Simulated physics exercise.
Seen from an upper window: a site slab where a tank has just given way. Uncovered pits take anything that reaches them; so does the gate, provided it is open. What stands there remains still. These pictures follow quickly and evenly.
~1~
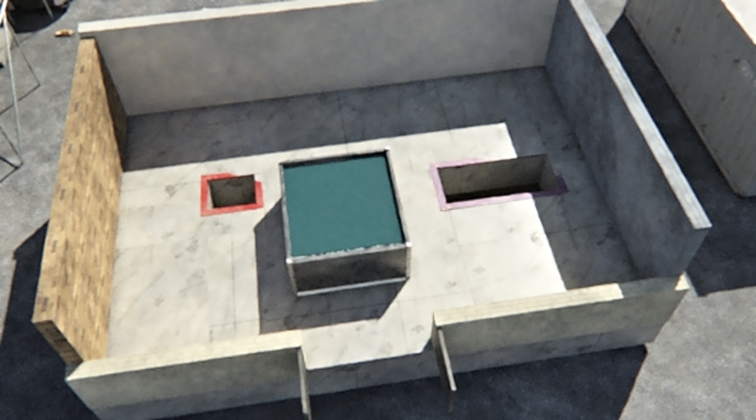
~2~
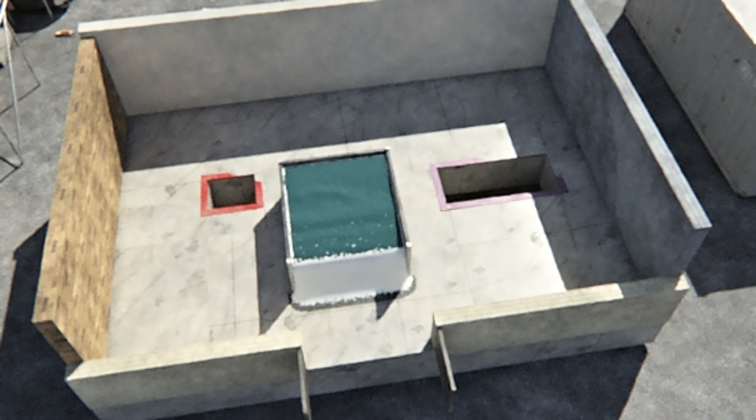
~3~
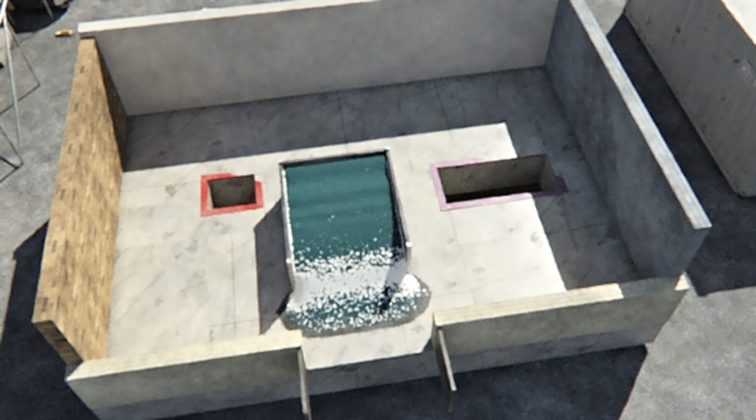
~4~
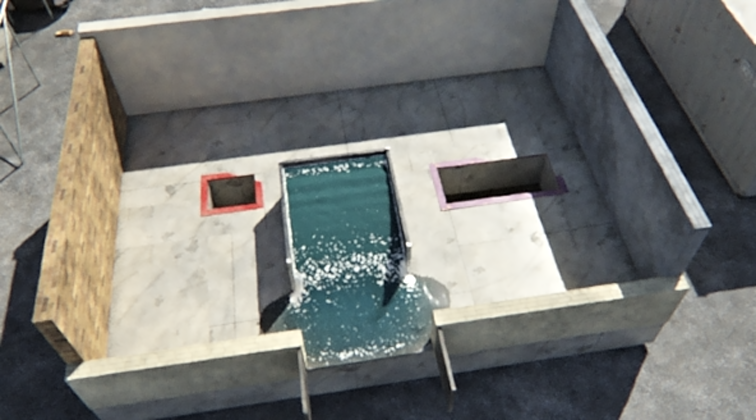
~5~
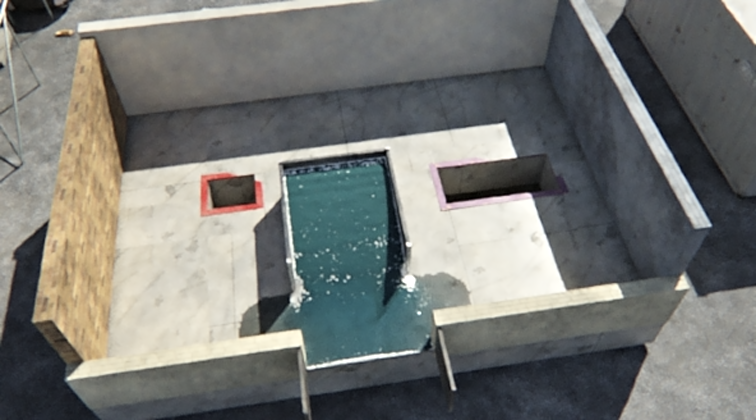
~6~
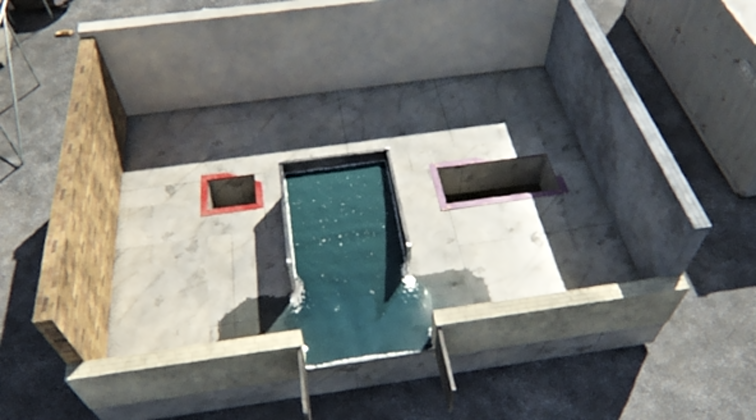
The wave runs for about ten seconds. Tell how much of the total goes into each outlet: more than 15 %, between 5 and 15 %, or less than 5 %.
Result: Gate: The top band. Red pit: The bottom band. Purple pit: The bottom band.
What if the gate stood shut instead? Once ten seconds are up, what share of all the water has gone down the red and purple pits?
Red gets 8 in a hundred, purple gets 20 in a hundred.
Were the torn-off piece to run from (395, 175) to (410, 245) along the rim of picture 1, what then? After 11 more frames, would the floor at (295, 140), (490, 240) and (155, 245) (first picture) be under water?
Taking them in order, I'd say not reached, swamped and not reached.
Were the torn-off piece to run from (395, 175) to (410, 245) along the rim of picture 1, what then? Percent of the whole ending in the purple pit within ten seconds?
Share to the purple pit: 50 in a hundred.
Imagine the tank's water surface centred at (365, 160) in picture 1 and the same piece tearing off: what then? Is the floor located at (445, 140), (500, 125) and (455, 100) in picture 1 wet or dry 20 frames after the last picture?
Spot one unwetted, spot two unwetted, spot three unwetted.
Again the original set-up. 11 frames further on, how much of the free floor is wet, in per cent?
It works out to about 25 in a hundred.
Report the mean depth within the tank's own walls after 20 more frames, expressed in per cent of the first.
I'd put it at some 14 per cent.
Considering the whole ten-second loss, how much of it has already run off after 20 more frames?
Share gone: About 80 %.
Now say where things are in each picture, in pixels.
In the first picture, still water in the open tank at (342, 205).
In the second picture, water pours out at (351, 274) and has run to (292, 297).
In the third picture, the front is at (286, 318), out from the gap at (351, 275).
In the fourth picture, water pours out at (351, 276) and has run to a hidden place.
In the fifth picture, the front is at a hidden place, out from the gap at (351, 276).
In the sixth picture, the front is at a hidden place, out from the gap at (351, 277).
A moment on, water covers 15 % of the floor; the gate 27 %, the red pit 0 %, the purple pit 0 %.
Next, water covers 25 % of the floor; the gate 47 %, the red pit 0 %, the purple pit 0 %.
Then, water covers 30 % of the floor; the gate 61 %, the red pit 0 %, the purple pit 0 %.
Later, water covers 45 % of the floor; the gate 71 %, the red pit 0 %, the purple pit 1 %.
In the end, water covers 50 % of the floor; the gate 76 %, the red pit 1 %, the purple pit 2 %.
